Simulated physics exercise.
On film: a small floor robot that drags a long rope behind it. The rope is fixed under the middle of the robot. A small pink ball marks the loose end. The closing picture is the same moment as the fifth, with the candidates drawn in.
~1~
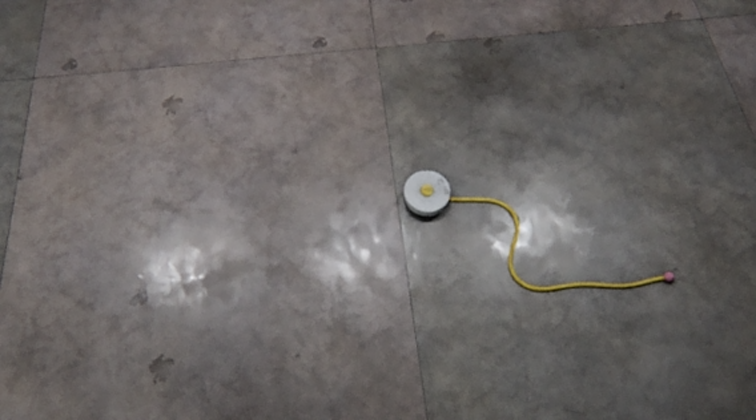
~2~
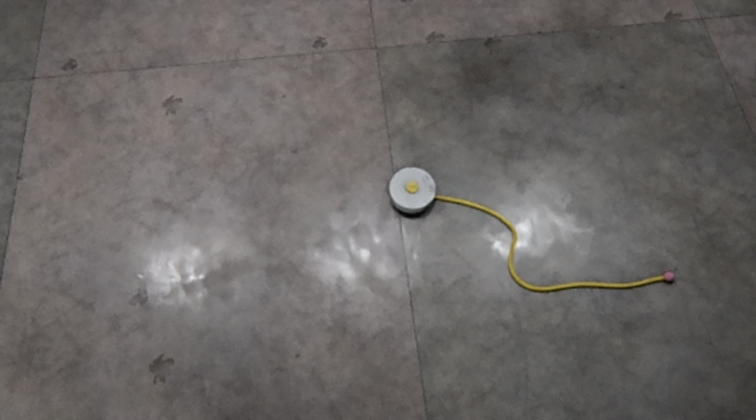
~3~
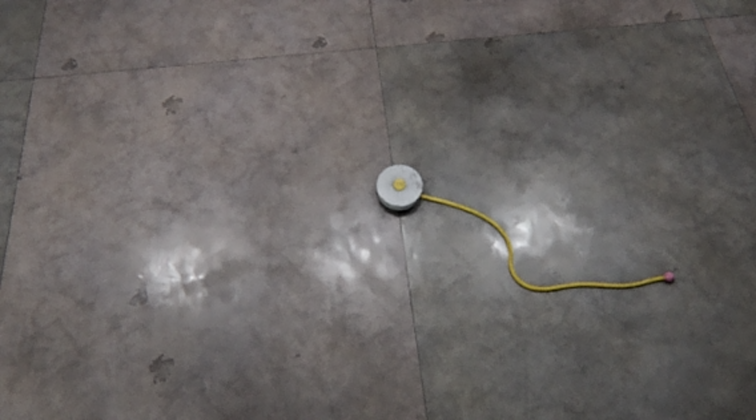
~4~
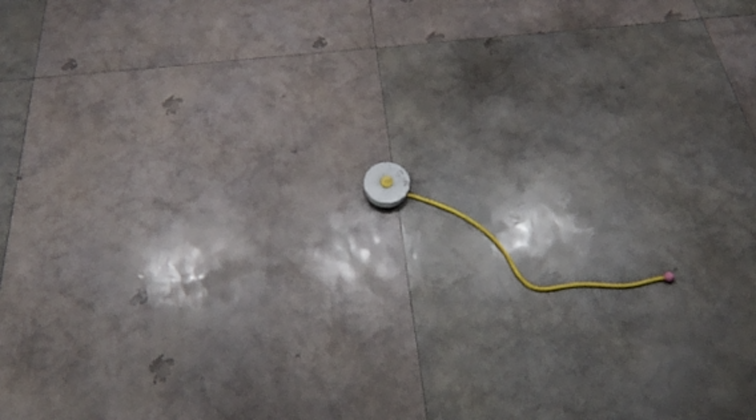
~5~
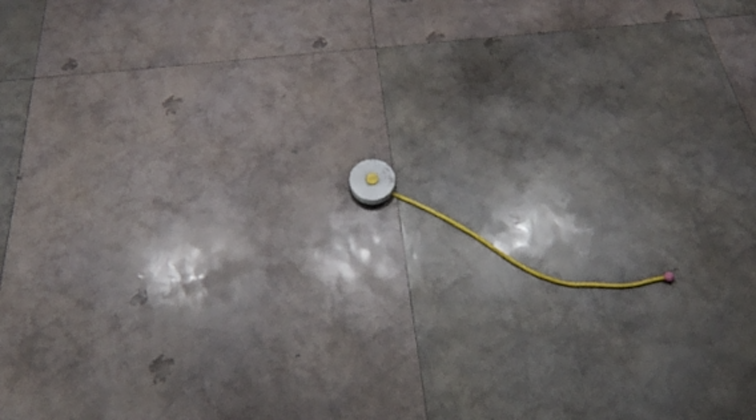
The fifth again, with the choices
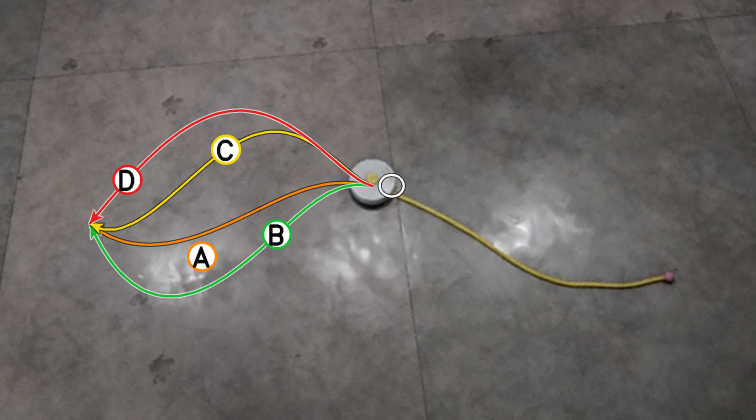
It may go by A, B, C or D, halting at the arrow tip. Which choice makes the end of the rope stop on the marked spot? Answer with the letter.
The end stops on the ring with D.
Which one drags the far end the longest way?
Route D.
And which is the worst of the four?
Route B.
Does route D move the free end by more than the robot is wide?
On that route, yes.
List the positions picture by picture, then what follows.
In the first frame, robot (427, 194); free end (669, 277).
In the second frame, robot (412, 191); free end (669, 277).
In the third frame, robot (399, 188); free end (669, 277).
In the fourth frame, robot (387, 186); free end (669, 277).
In the fifth frame, robot (372, 183); free end (669, 277).
On the marked copy, A from (372, 186) via (234, 221) to (90, 224); B from (372, 186) via (226, 276) to (90, 225); C from (372, 186) via (235, 144) to (90, 224); D from (372, 186) via (229, 111) to (90, 224); the ring at (392, 186).
With D. Early on, robot (272, 114), middle of the rope (400, 186), free end (540, 252).
Further on, robot (156, 145), middle of the rope (307, 156), free end (444, 206).
At the end, robot (86, 220), middle of the rope (244, 177), free end (390, 184); the free end is on the ring.
As for the rest, A leaves the free end at (401, 236); B leaves the free end at (396, 258); C leaves the free end at (400, 201).
